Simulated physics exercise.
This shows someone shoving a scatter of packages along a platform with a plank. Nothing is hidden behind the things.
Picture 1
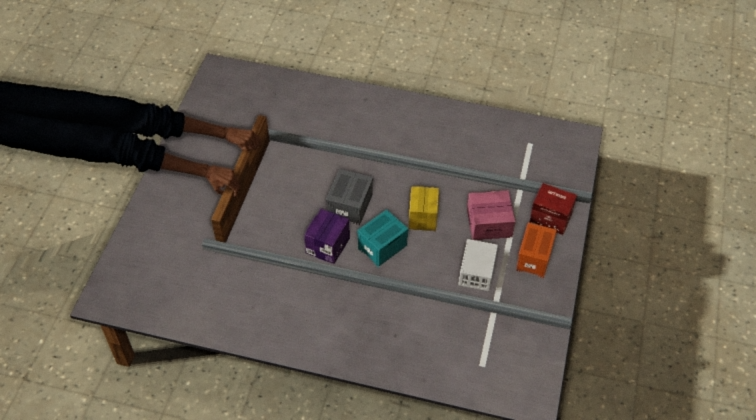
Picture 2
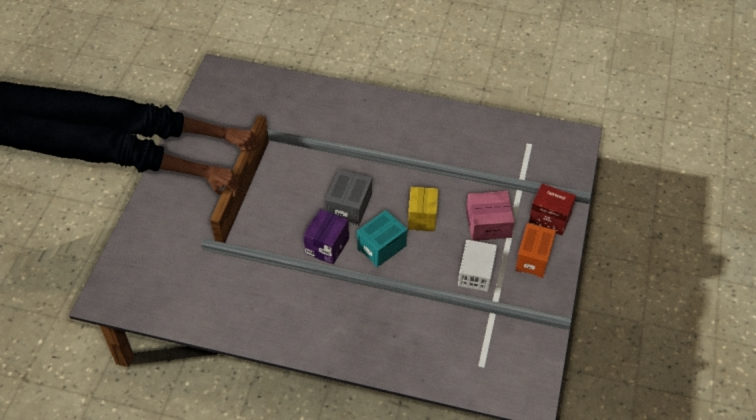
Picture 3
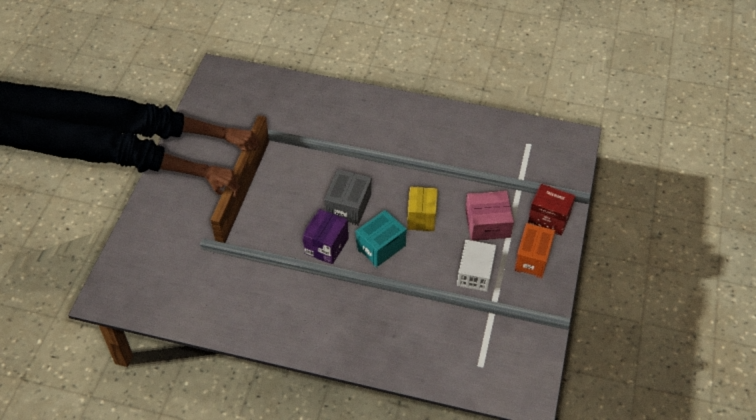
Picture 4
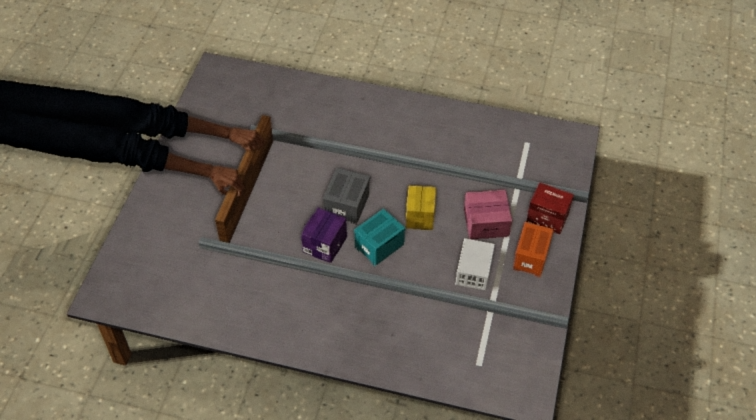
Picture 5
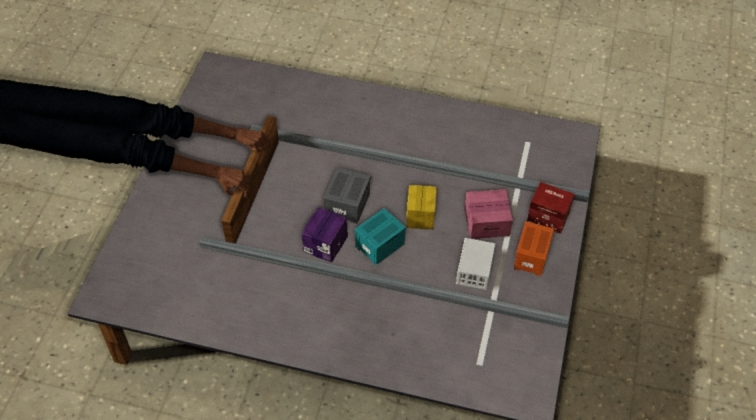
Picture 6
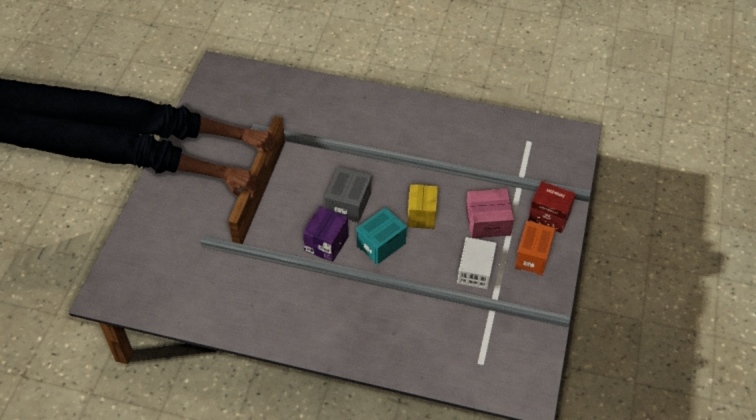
Hands pushing a wooden plank slightly right across a grey platform, while eight colourful packages ahead of it stay still.
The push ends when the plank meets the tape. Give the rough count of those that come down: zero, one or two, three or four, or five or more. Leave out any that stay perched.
The number that fall off is three or four.
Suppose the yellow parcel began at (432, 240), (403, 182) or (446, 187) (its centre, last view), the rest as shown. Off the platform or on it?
The yellow parcel goes over; holds on; remains up.
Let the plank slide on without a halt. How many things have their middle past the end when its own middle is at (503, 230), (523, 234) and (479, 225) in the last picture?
In that order 4, 4 and 2.
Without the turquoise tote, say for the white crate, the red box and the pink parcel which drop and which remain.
The white crate does not fall, the red box falls, the pink parcel is lost.
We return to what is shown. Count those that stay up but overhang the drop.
Overhanging: 0.
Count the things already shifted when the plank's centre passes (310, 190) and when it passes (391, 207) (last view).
First 0, then 4.
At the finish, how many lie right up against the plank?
The number is 2.
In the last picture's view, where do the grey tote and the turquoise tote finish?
The grey tote at (528, 231), the turquoise tote at (555, 268).
Soon after, none off yet; red box at rest near (552, 207); orange tote at rest near (535, 248); pink parcel at rest near (489, 213).
Then, none off yet; red box moved about its own width near (588, 210); orange tote moved about its own width near (574, 262); pink parcel moved about its own width near (548, 227).
By the end, the number that fall off is three or four; fallen, white crate, pink parcel, orange tote and red box.
